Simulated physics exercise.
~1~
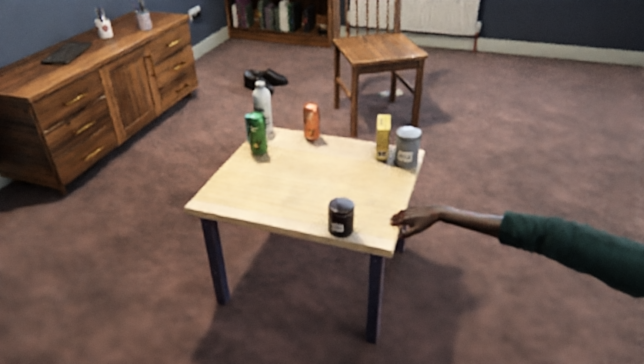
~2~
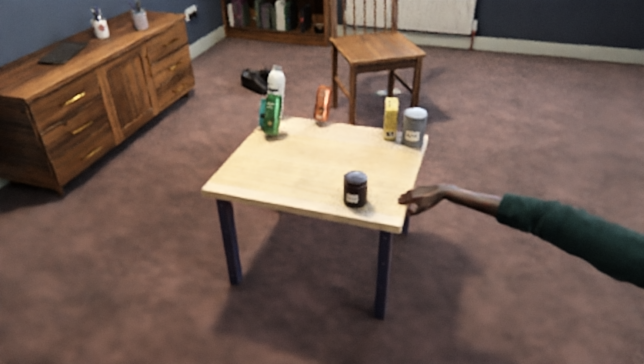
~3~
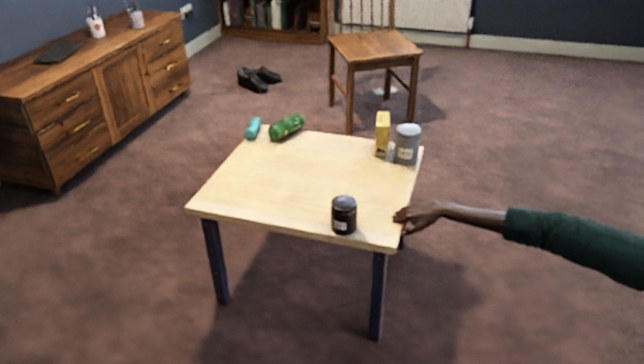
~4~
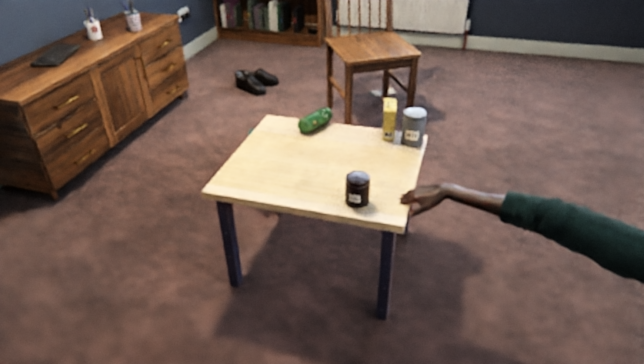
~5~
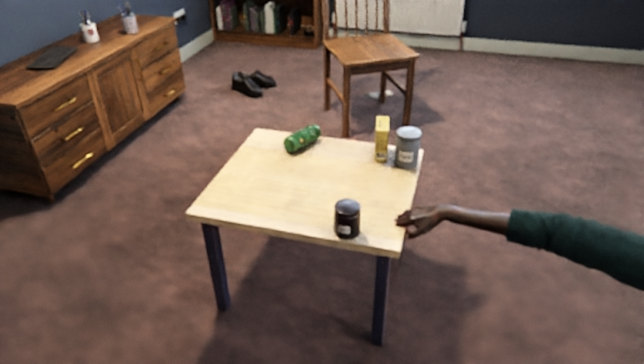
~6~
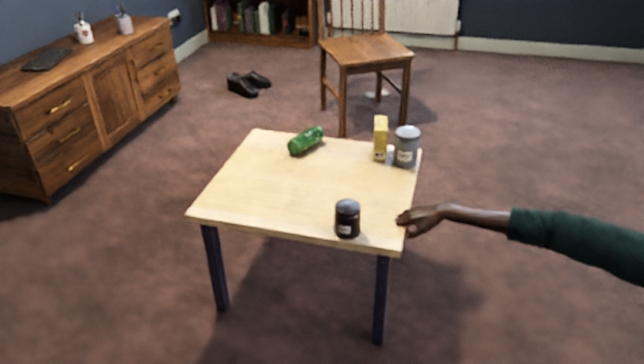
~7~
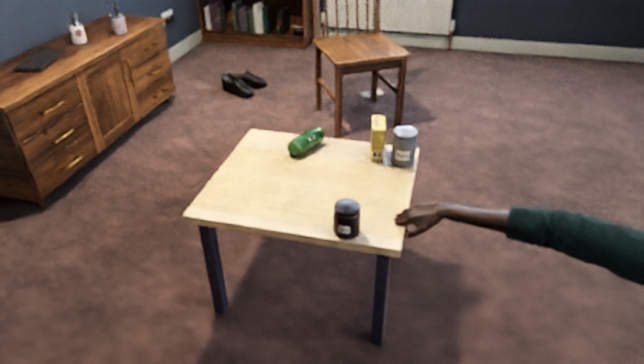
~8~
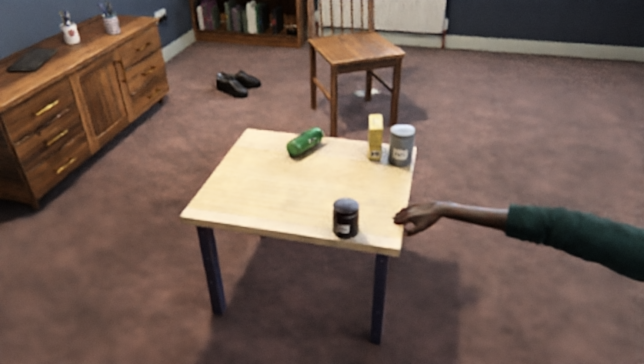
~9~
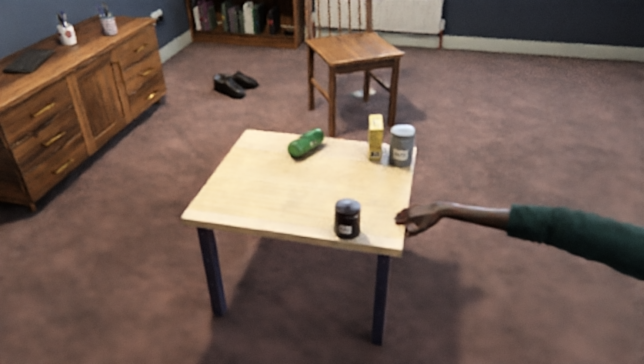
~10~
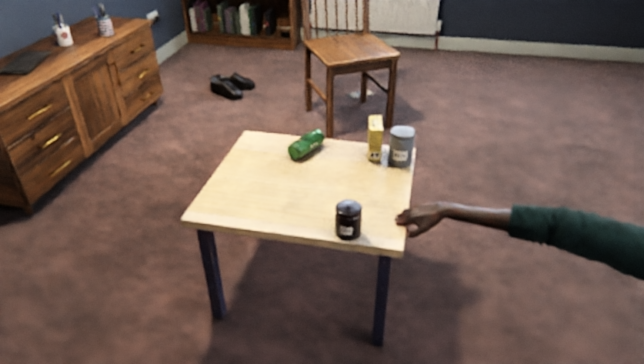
To begin with, a dark-sleeved arm reaches in from the right to the near corner of a small pale table, where bottles, cans, jars and a yellow packet stand upright. The table shifts away from the viewer, and the white bottle, orange can, green can and turquoise shaker lean over. As it comes back, the bottle and orange can are gone, while the green can and shaker lie near the far edge. Another shift away leaves the shaker gone too. The table returns and rests, with the green can on its side and the black jar, grey jar and packet still upright.
